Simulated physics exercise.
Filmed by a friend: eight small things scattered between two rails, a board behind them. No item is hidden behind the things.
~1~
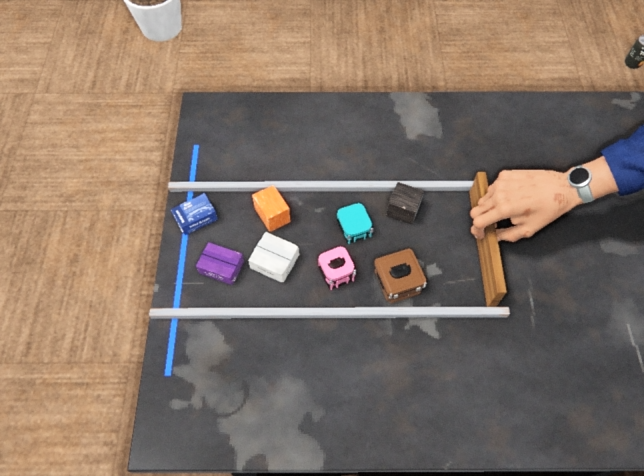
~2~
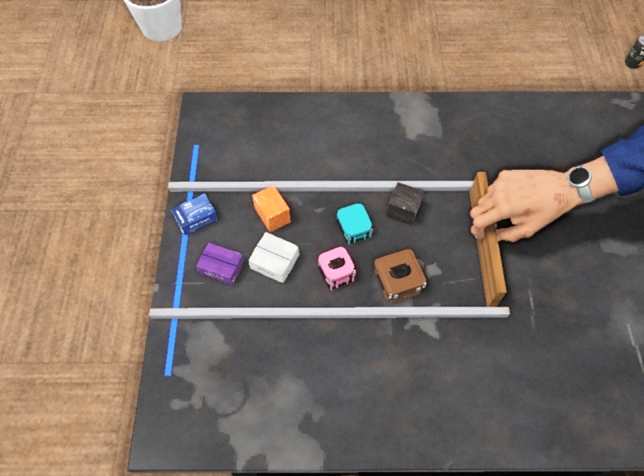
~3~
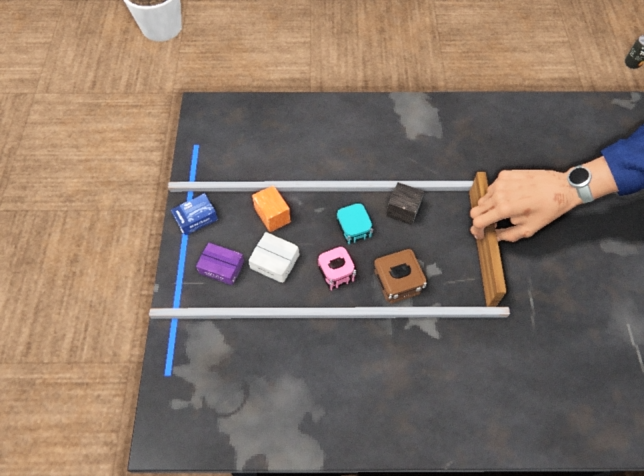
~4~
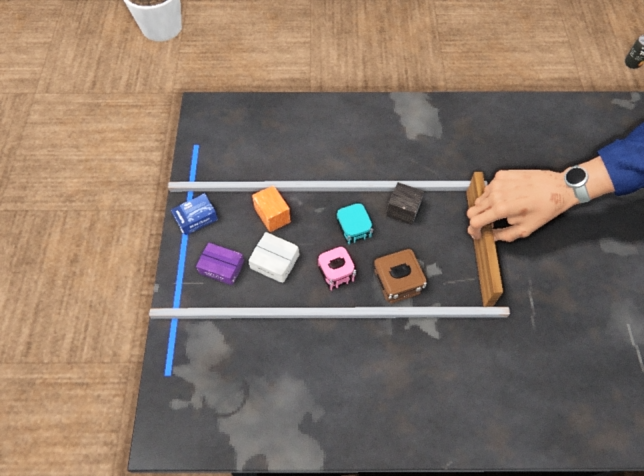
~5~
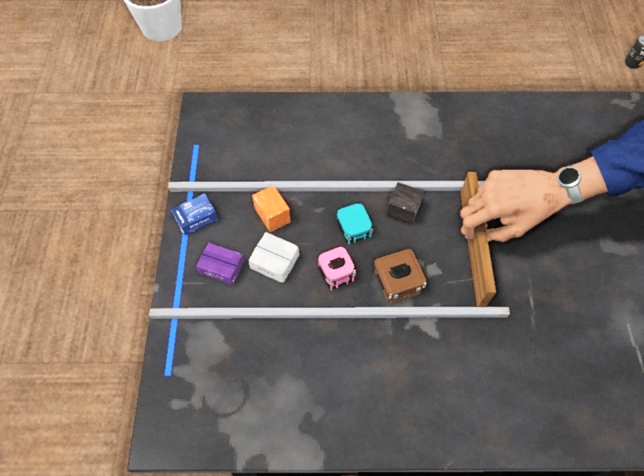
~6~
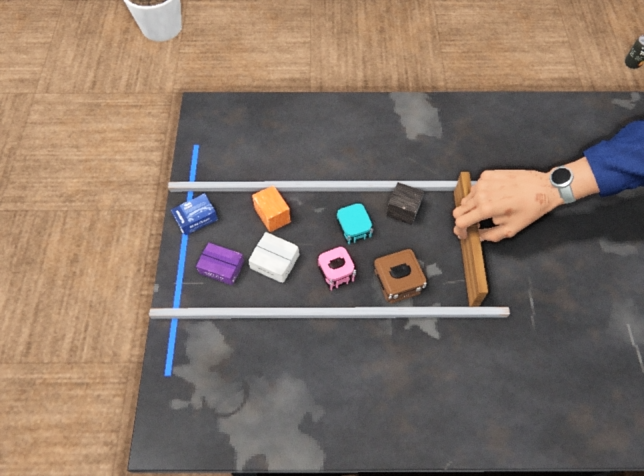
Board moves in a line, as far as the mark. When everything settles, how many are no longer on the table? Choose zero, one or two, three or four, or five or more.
When everything settles, five or more are no longer on the table.
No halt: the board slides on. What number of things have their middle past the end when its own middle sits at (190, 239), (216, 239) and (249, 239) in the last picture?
It comes out as 5, then 3, then 1.
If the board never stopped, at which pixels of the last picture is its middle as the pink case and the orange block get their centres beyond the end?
The middle is at (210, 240) when it's the pink case, and at (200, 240) when it's the orange block.
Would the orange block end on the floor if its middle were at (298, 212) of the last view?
Well, this time it drops away.
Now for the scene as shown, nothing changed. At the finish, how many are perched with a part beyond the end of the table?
3 is the number.
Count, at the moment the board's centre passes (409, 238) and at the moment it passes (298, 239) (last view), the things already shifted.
I count 2 first and 7 after.
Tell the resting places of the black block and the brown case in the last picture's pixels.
First (171, 208), then (158, 272).
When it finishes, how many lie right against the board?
The count in contact is 3.
Soon after, none off yet; blue box at rest near (195, 215); purple box moving near (216, 265); orange block at rest near (272, 209).
At rest, the number that fall off is five or more; fallen, pink case, white box, orange block, purple box and blue box.
